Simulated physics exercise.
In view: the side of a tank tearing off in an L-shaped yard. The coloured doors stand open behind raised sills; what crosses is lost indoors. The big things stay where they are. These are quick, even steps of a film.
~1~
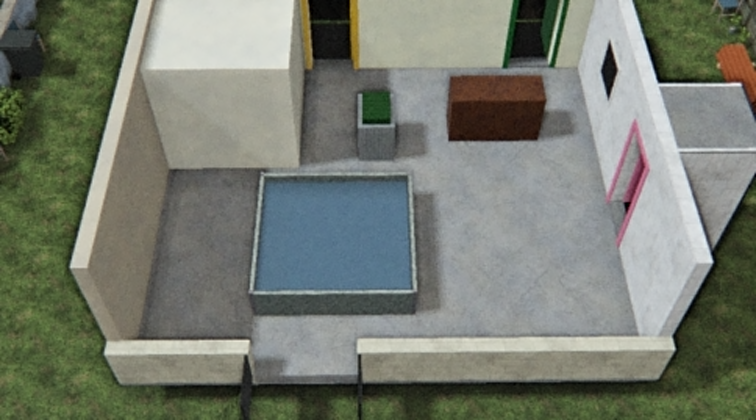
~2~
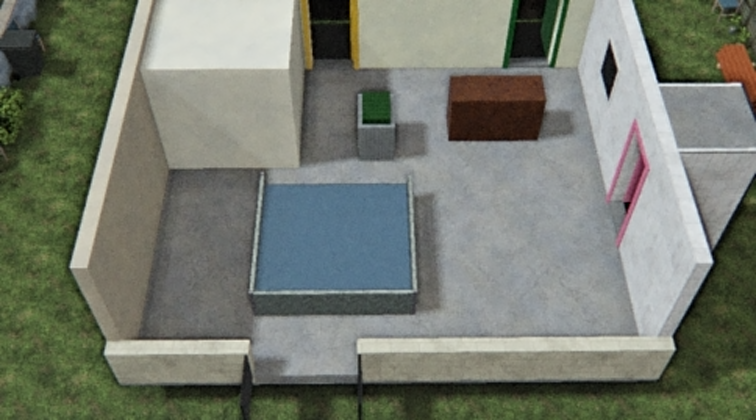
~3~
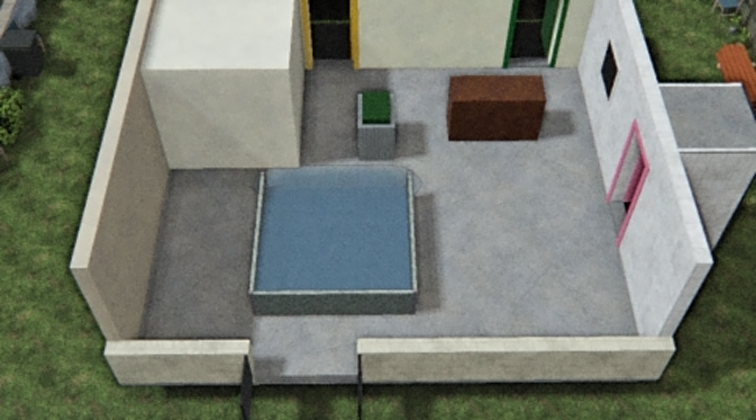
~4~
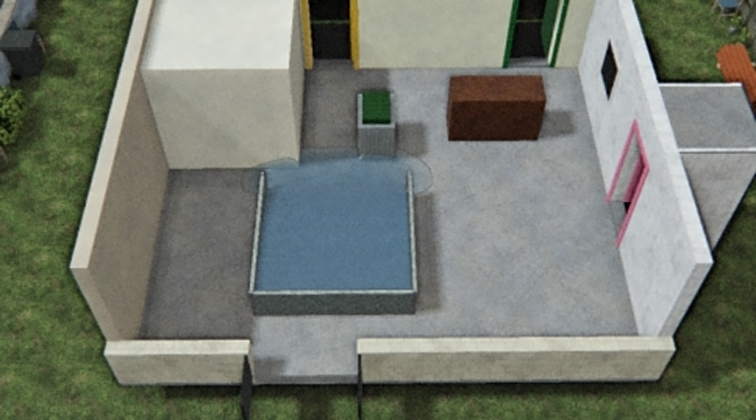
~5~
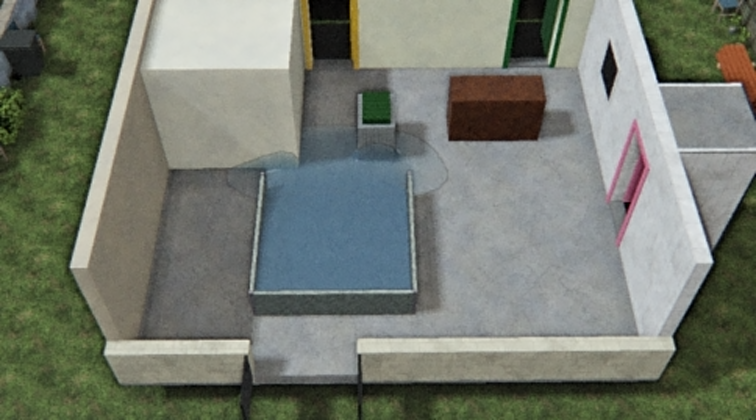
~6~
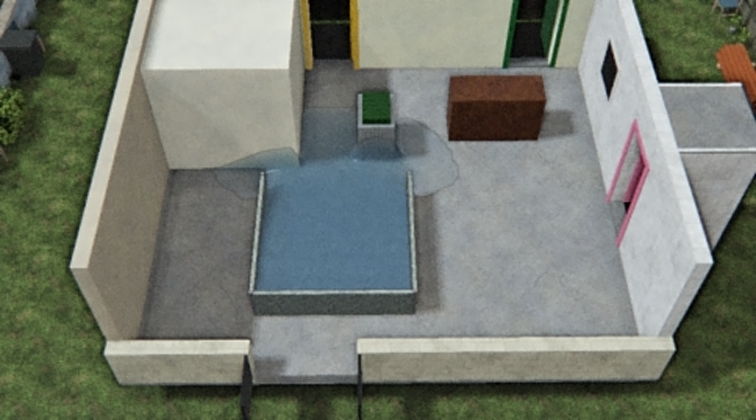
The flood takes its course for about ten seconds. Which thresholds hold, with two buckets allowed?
In the end: The yellow door takes more than that; the pink door stays under that; the green door takes more than that.
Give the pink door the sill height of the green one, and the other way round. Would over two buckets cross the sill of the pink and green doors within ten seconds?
My reading: The pink one lets less in; the green one stays under.
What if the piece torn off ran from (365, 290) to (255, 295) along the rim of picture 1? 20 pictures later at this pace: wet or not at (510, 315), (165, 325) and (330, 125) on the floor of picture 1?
As listed: Covered, wet, free of water.
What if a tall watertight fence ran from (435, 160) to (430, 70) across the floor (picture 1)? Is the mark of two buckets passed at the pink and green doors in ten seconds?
Pink stays under, green takes less.
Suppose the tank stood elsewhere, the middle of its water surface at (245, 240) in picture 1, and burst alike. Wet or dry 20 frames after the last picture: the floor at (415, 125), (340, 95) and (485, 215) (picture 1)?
As listed: Clear, wet, covered.
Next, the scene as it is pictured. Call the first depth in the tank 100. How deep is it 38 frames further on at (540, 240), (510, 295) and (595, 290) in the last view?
In turn 4, 0 and 6 in a hundred.
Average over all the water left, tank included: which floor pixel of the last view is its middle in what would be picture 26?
Roughly at (352, 181).
A moment on, water covers 25 % of the floor; the yellow door over two buckets in, the pink door not reached, the green door not reached.
Next, water covers 40 % of the floor; the yellow door far over two buckets in, the pink door not reached, the green door not reached.
Then, water covers 60 % of the floor; the yellow door far over two buckets in, the pink door wet at the sill, nothing in, the green door wet at the sill, nothing in.
Later, water covers 85 % of the floor; the yellow door far over two buckets in, the pink door wet at the sill, nothing in, the green door under two buckets in.
In the end, water covers 100 % of the floor; the yellow door far over two buckets in, the pink door wet at the sill, nothing in, the green door over two buckets in.
